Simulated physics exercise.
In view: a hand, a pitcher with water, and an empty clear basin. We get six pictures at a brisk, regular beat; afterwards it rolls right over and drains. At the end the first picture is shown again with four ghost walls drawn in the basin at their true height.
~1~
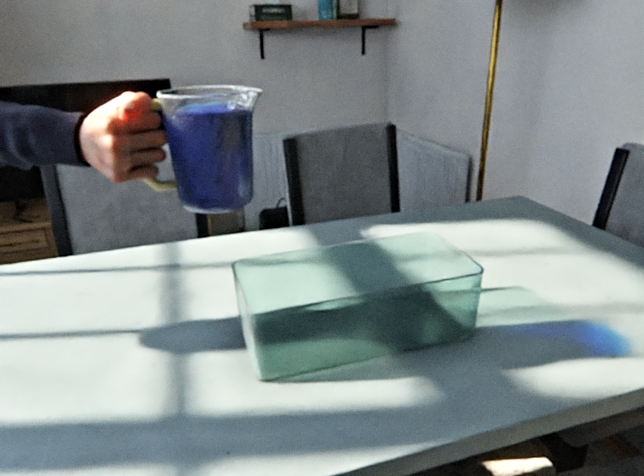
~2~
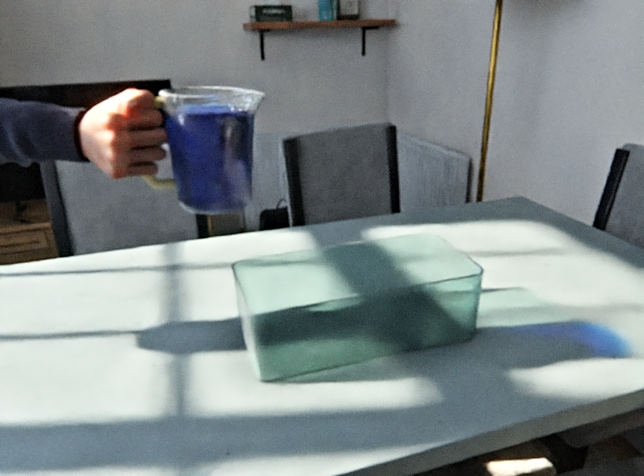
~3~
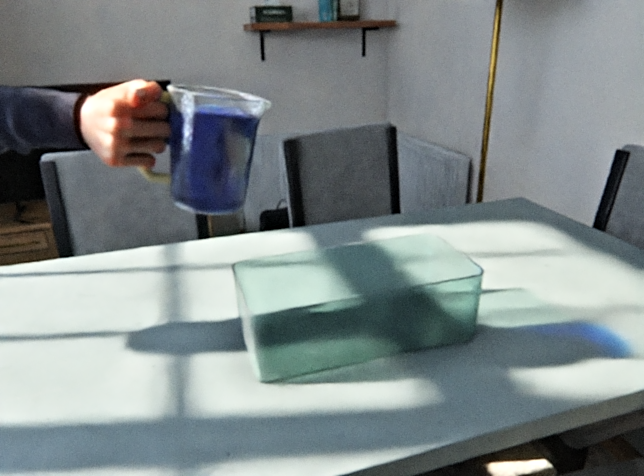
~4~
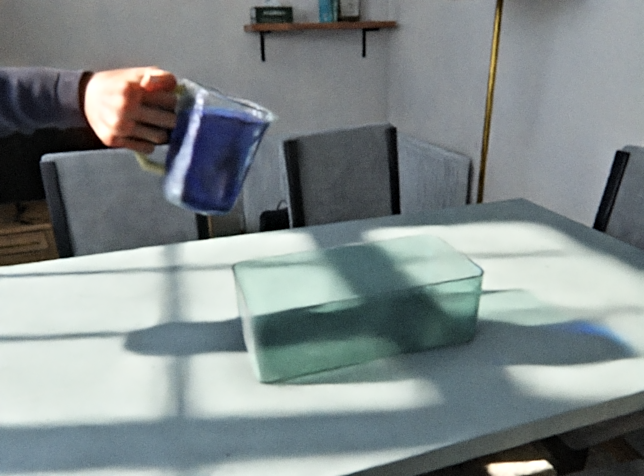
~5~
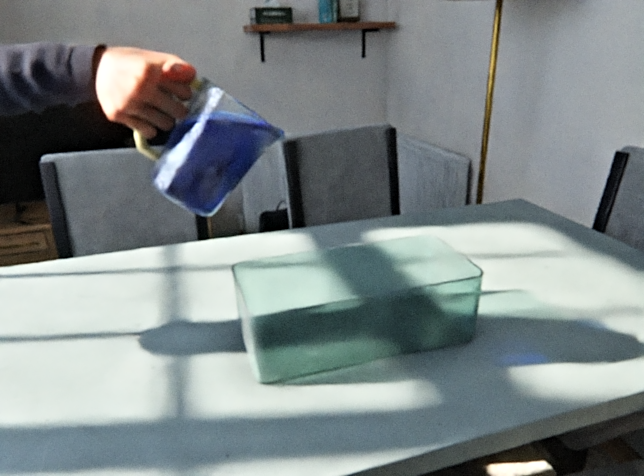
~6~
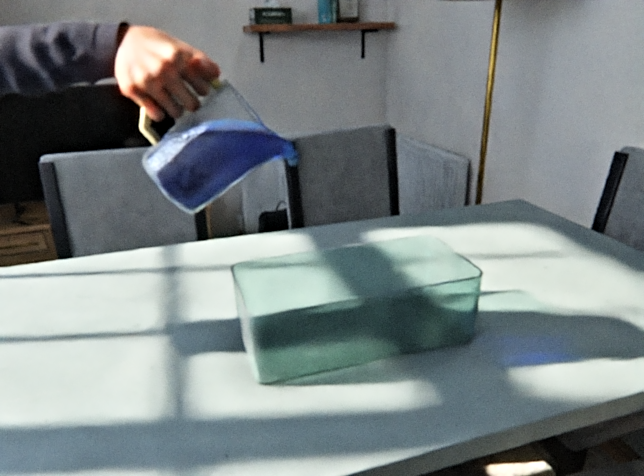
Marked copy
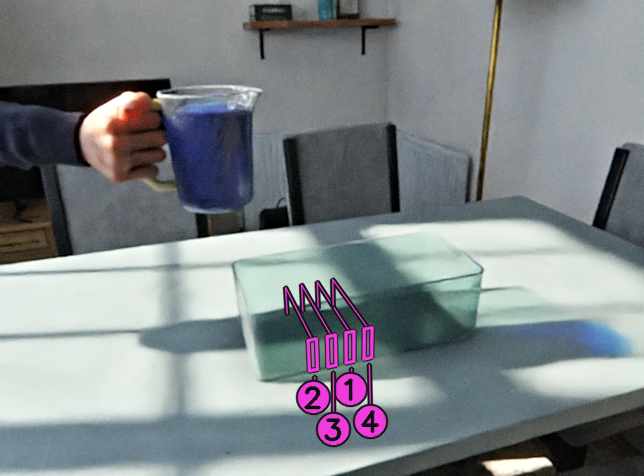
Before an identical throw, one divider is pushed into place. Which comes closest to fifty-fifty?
It is 1.
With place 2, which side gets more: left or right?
More ends on the right.
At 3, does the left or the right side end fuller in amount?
The right one.
On the marked copy, 1 at (351, 368); 2 at (314, 376); 3 at (333, 372); 4 at (369, 364).
If 1 is chosen, about 45 % ends left of the wall and 51 % right of it; 3 % is lost outside.
If 2 is chosen, about 3 % ends left of the wall and 94 % right of it; 3 % is lost outside.
If 3 is chosen, about 6 % ends left of the wall and 91 % right of it.
If 4 is chosen, about 79 % ends left of the wall and 12 % right of it; 9 % is lost outside.
